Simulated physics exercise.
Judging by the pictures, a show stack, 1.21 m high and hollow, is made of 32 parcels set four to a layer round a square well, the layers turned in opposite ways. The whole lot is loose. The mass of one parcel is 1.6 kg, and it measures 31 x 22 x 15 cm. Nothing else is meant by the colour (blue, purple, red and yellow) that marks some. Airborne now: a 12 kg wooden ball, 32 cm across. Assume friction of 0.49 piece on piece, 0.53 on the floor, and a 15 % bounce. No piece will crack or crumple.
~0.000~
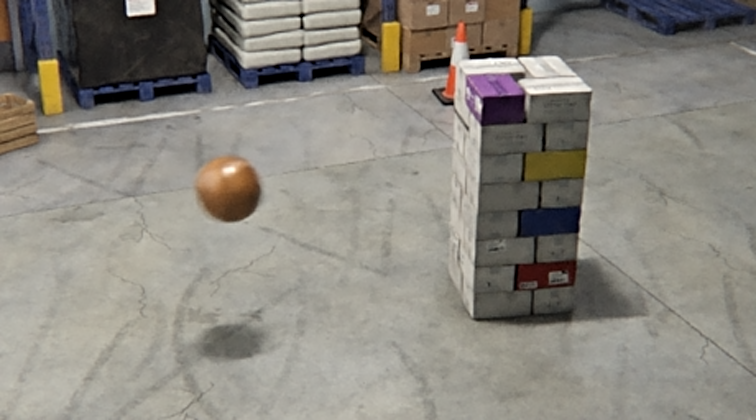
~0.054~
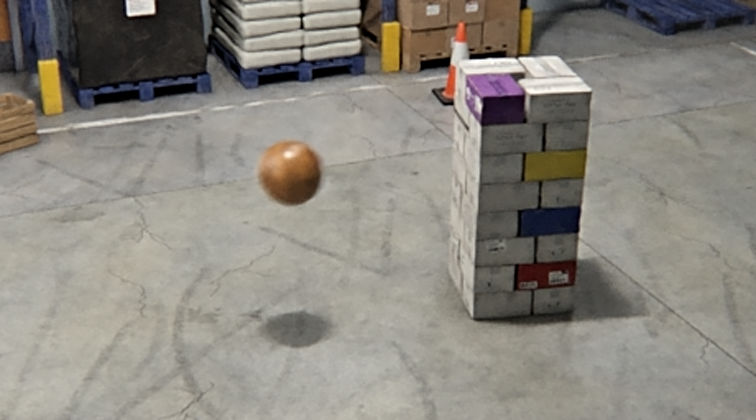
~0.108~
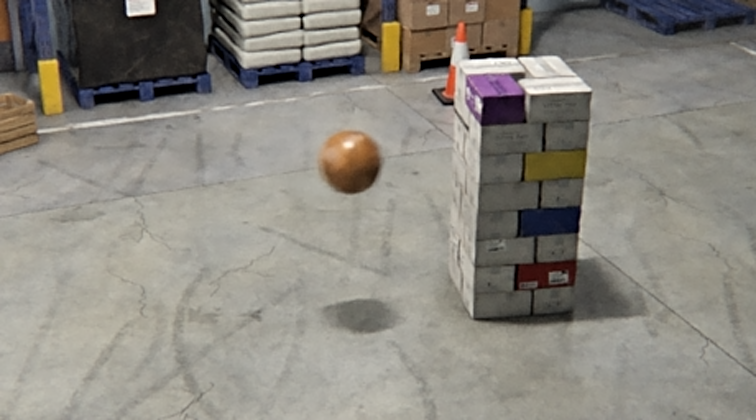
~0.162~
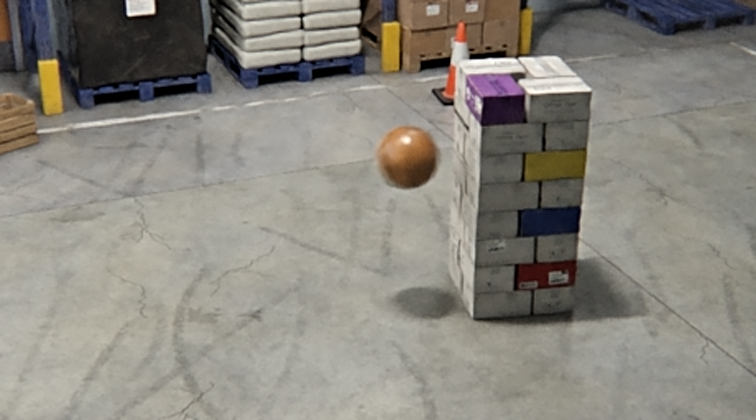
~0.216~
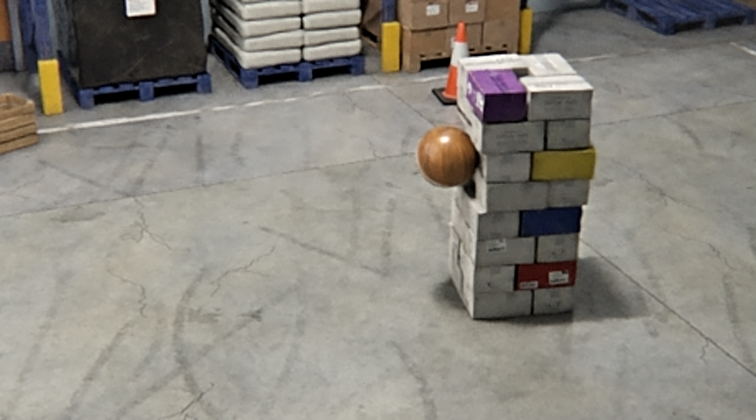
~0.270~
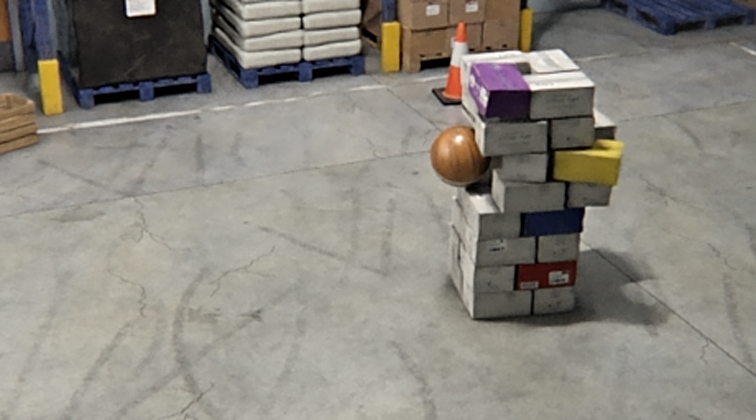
A brownish-orange wooden ball flies rightward through the air, its shadow sliding over the grey concrete floor of a warehouse, seen from a fixed, raised viewpoint. Before it stands a tall stack of white parcels with purple, yellow, blue and red ones among them, with an orange cone and loaded pallets behind. The ball strikes the stack's upper left side, slows and pushes in, shoving the middle layers and yellow parcel rightward while the purple one tilts.
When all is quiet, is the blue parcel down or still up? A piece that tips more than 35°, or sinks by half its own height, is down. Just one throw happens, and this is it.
That parcel holds its level.
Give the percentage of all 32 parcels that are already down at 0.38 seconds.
By that time it is 0 percent.
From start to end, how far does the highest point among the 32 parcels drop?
46 cm.
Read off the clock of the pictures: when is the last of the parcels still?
2.0 s, roughly.
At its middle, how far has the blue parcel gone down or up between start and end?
0 centimetres lower, roughly.
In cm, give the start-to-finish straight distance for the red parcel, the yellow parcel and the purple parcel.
Here red ends up 0 centimetres away, yellow 155 centimetres and purple 120 centimetres.
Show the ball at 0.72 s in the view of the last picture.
It sits close to pixel (498, 141).
By 0.38 s, ball still moving; none of the 32 parcels down, 23 disturbed; blue parcel moved 38 mm; yellow parcel tilted 13°, 48 mm lower.
By 0.72 s, ball still moving; 8 of the 32 parcels down; blue parcel moved 39 mm; purple parcel tilted 39°, 8 cm lower.
By 1.08 s, ball still moving; 16 of the 32 parcels down; blue parcel moved 38 mm; purple parcel upside down.
By 1.48 s, ball still moving; 16 of the 32 parcels down; blue parcel moved 36 mm; purple parcel on its side.
When it is over (2.4 s), ball rolling away; 16 of the 32 parcels down; blue parcel moved 36 mm; purple parcel on its side; yellow parcel 76 cm lower. In pixels of the last frame, middles, blue parcel near (552, 213), purple parcel near (365, 274).
